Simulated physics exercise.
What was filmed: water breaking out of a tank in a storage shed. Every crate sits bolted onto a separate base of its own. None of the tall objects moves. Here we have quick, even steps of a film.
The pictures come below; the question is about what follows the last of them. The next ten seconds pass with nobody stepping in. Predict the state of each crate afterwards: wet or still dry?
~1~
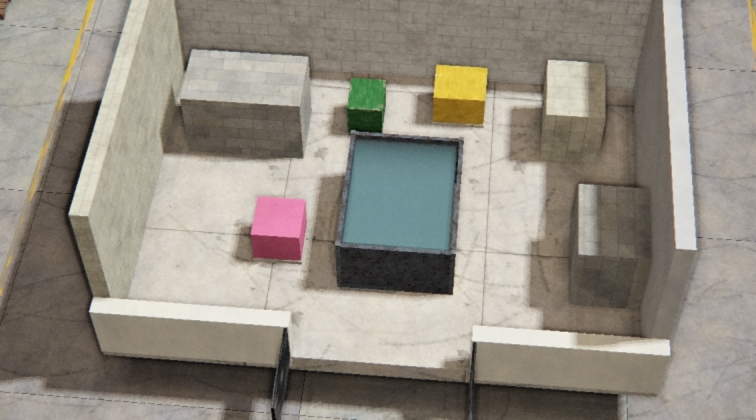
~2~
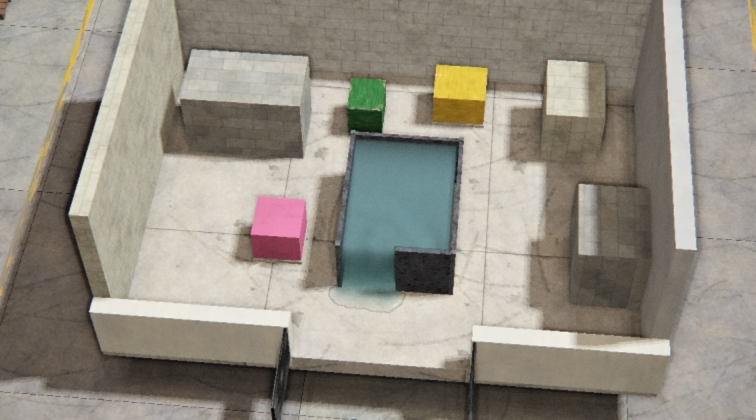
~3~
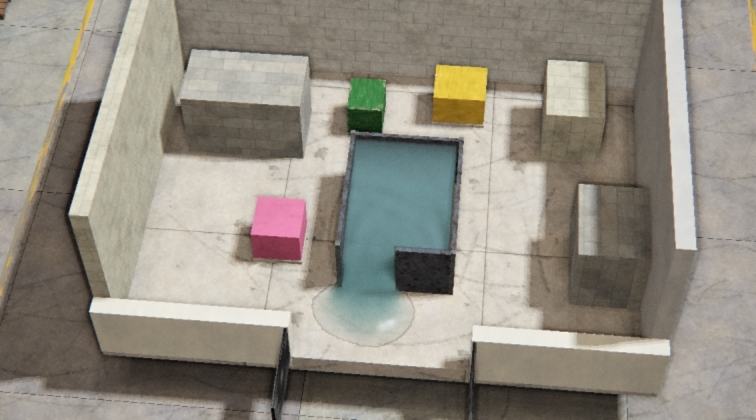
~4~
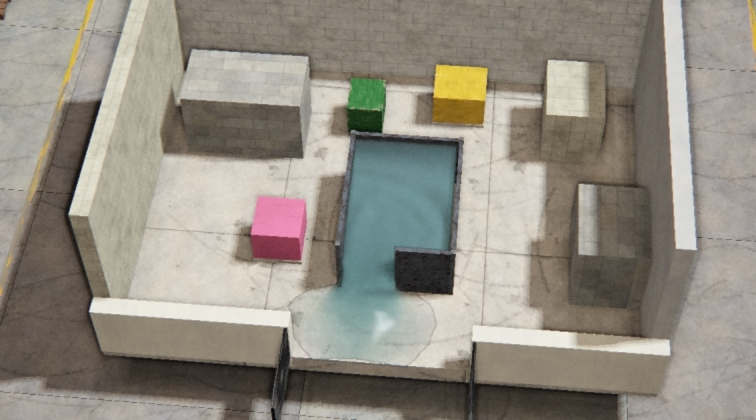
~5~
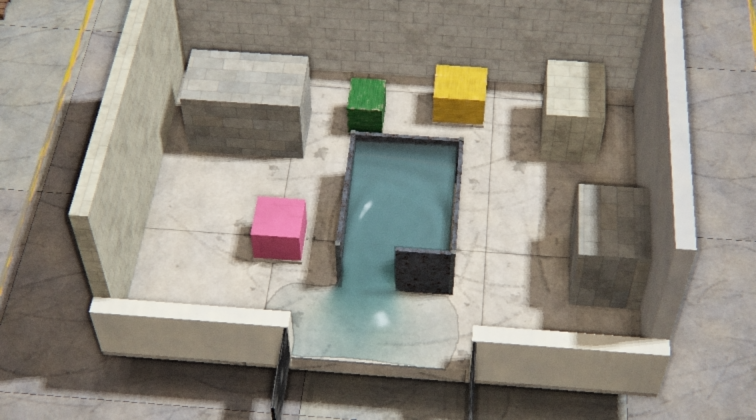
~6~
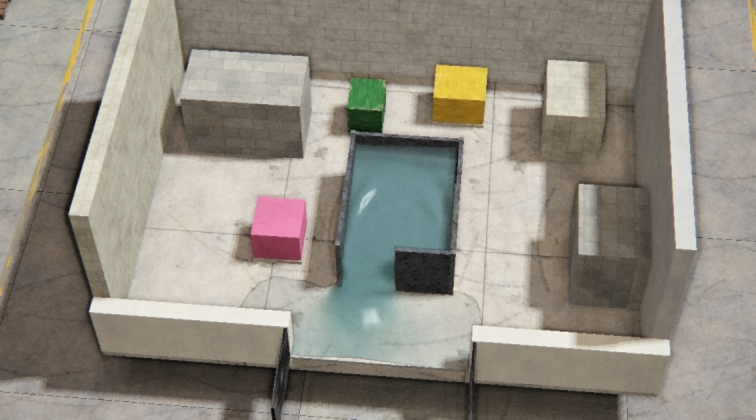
Afterwards, the yellow crate is still dry; the pink crate is still dry; the green crate is still dry.
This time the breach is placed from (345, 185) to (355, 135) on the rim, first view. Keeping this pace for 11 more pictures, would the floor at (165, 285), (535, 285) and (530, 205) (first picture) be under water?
So it's liquid at the first, nothing at the second and nothing at the third.
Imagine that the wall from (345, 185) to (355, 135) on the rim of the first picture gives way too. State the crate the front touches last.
That would be the yellow one.
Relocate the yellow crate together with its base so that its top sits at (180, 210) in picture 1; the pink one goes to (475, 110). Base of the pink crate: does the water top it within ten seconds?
The pink one remains dry.
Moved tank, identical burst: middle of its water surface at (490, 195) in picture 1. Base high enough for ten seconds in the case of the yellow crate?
The yellow crate is untouched.
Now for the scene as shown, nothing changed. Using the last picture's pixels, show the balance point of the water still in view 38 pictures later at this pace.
Around pixel (346, 238).
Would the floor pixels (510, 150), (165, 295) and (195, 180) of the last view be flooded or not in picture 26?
First spared, second inundated, third inundated.
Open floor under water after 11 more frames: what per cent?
Near 15 in a hundred.
A moment on, water covers 15 % of the floor; the yellow crate not reached, the pink crate not reached, the green crate not reached.
Next, water covers 15 % of the floor; the yellow crate not reached, the pink crate not reached, the green crate not reached.
Then, water covers 25 % of the floor; the yellow crate not reached, the pink crate not reached, the green crate not reached.
Later, water covers 30 % of the floor; the yellow crate not reached, the pink crate water round its plinth, the green crate not reached.
In the end, water covers 45 % of the floor; the yellow crate stayed above the water, the pink crate stayed above the water, the green crate stayed above the water.
